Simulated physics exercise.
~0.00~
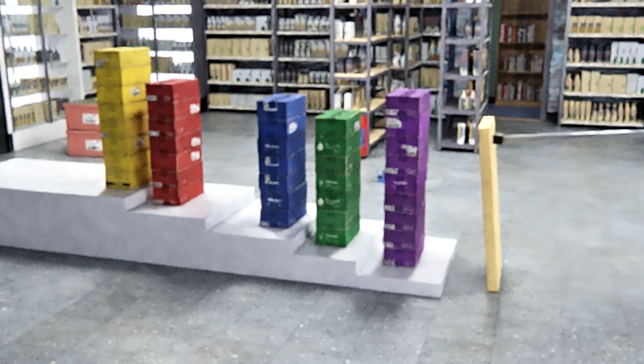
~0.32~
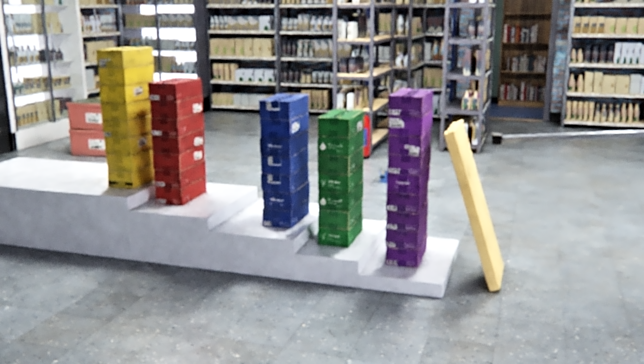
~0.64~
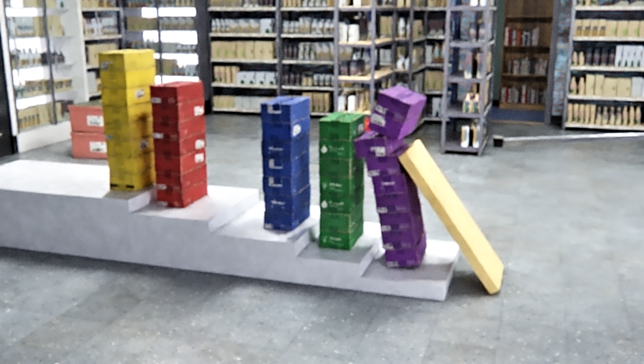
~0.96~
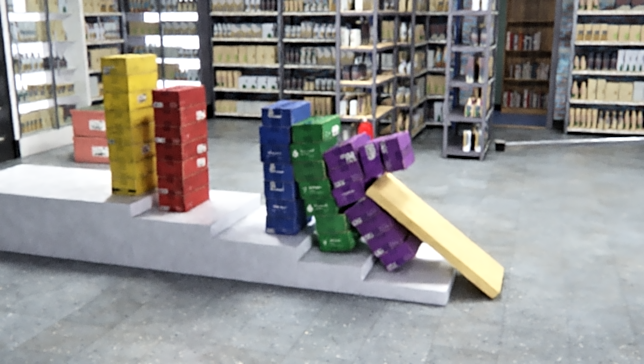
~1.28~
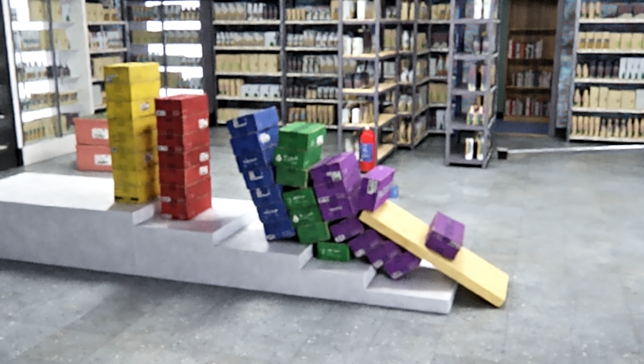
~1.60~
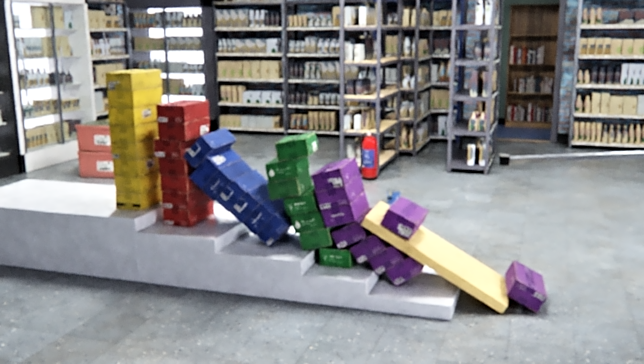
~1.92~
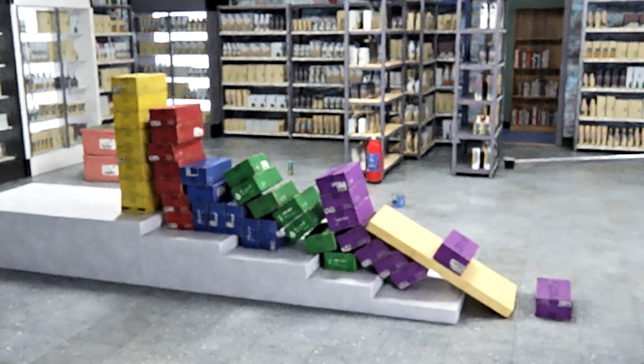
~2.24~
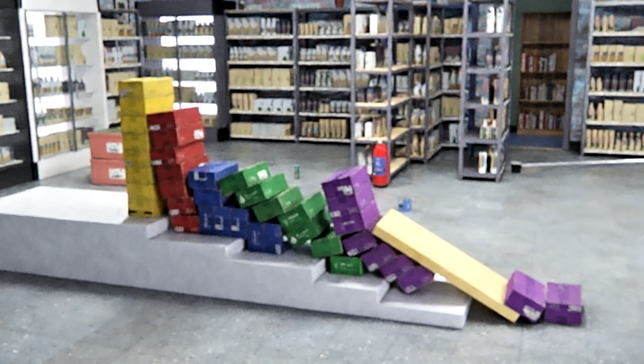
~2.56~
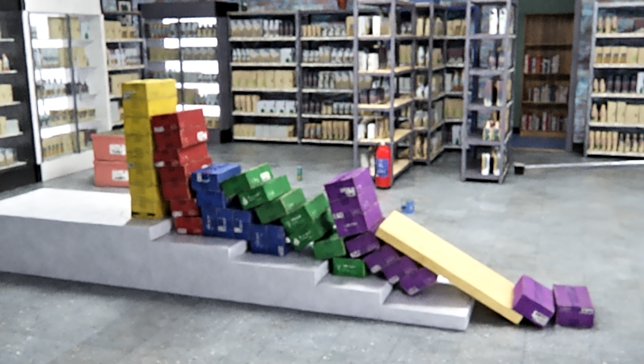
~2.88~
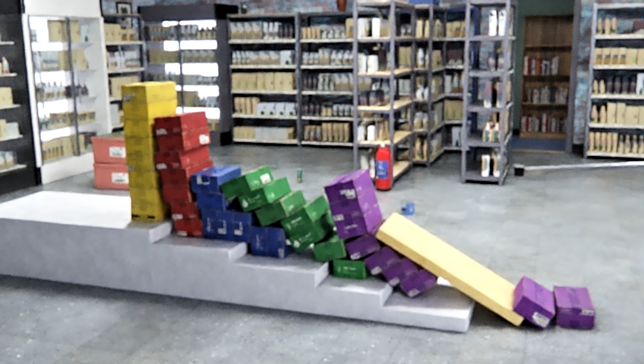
A pale stepped platform rises to the left across a grey tiled floor, seen from the front and slightly above, with stocked shelves behind. Stacked shoe boxes stand on it in yellow, red, blue, green and purple piles from left to right, with an upright yellow board at the far right. The board tips left into the purple pile, which buckles against the green. The green pile pushes the blue, which collapses against the red, while two purple boxes slide down the board to the floor. The red pile shifts slightly but stands beside the untouched yellow, above a slanting heap and the leaning board.
